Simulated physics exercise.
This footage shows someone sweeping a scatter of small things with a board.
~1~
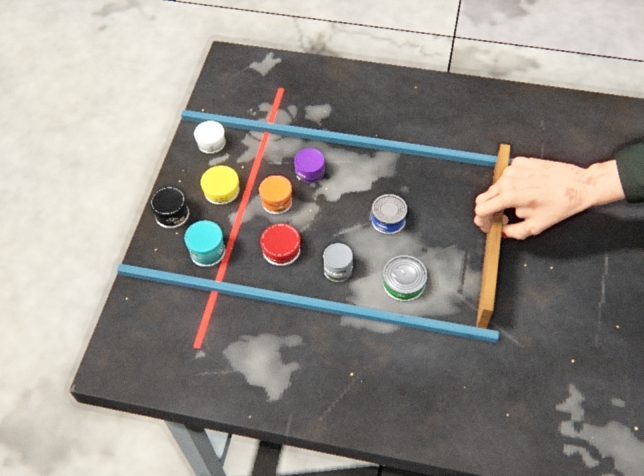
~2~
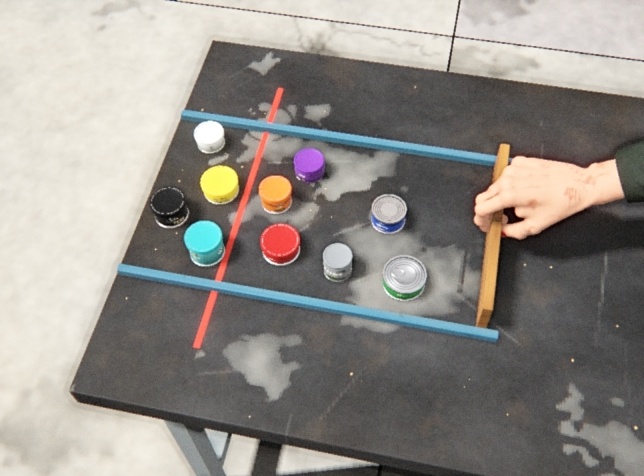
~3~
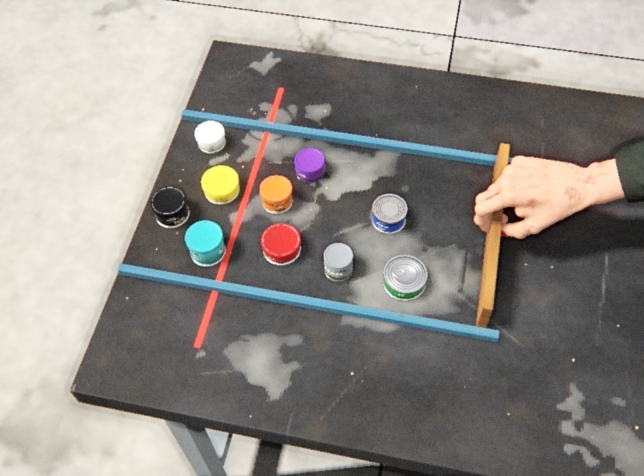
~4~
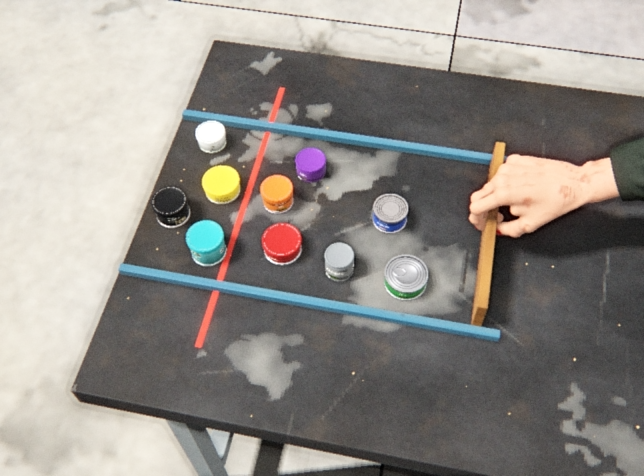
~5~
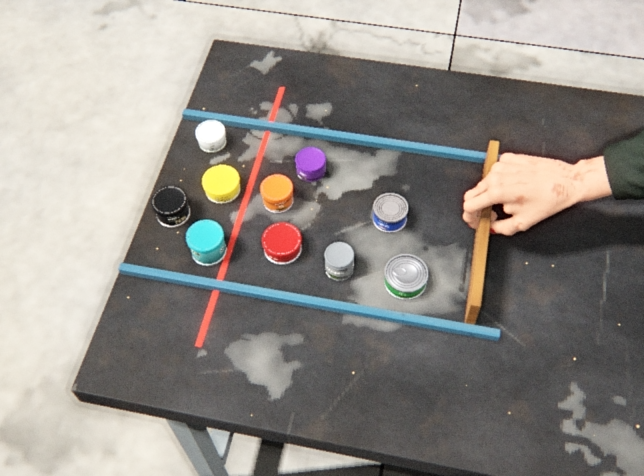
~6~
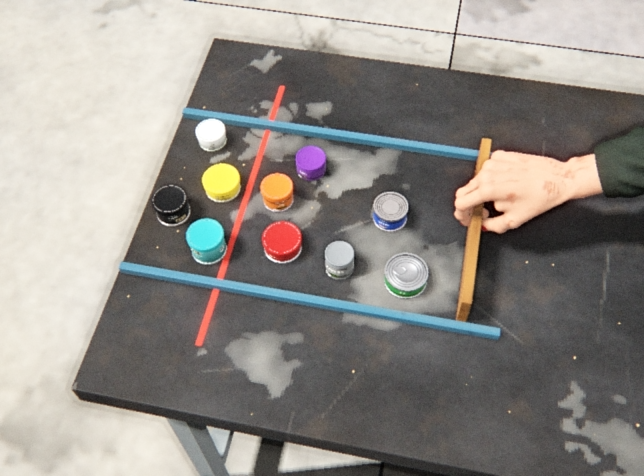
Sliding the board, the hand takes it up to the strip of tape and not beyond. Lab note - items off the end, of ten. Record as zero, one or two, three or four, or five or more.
Recorded: Zero.
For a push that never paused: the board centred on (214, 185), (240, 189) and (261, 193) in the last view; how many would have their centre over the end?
The counts are 1, 0 and 0, in that order.
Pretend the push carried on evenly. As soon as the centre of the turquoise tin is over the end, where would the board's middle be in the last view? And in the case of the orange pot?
When the turquoise tin crosses, the middle is near (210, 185); when the orange pot crosses, near (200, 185).
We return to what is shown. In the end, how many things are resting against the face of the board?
So the total is 4.
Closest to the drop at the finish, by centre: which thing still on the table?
Ending up nearest is the yellow pot.
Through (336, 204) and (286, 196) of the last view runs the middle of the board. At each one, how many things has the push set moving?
First 4 and then 8.
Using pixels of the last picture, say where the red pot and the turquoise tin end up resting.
Final positions - red pot around (217, 221), turquoise tin around (152, 229).
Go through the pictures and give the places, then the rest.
Black pot (170, 208); white tin (210, 138); yellow pot (221, 186); board (494, 233); tape (244, 204), in the first frame.
White tin (210, 138); purple tub (309, 166), in the second frame.
Yellow pot (221, 186); orange pot (277, 195), in the third frame.
Black pot (171, 207); board (489, 231), in the fourth frame.
White tin (211, 137); green pot (406, 277), in the fifth frame.
Black pot (172, 206); white tin (212, 135); yellow pot (222, 184); board (475, 227); tape (245, 201), in the sixth frame.
Soon after, none off yet; black pot at rest near (172, 206); white tin at rest near (212, 135); yellow pot at rest near (222, 184).
After that, none off yet; black pot at rest near (172, 206); white tin at rest near (212, 135); yellow pot displaced a little near (209, 181).
In the end, the number that fall off is zero.
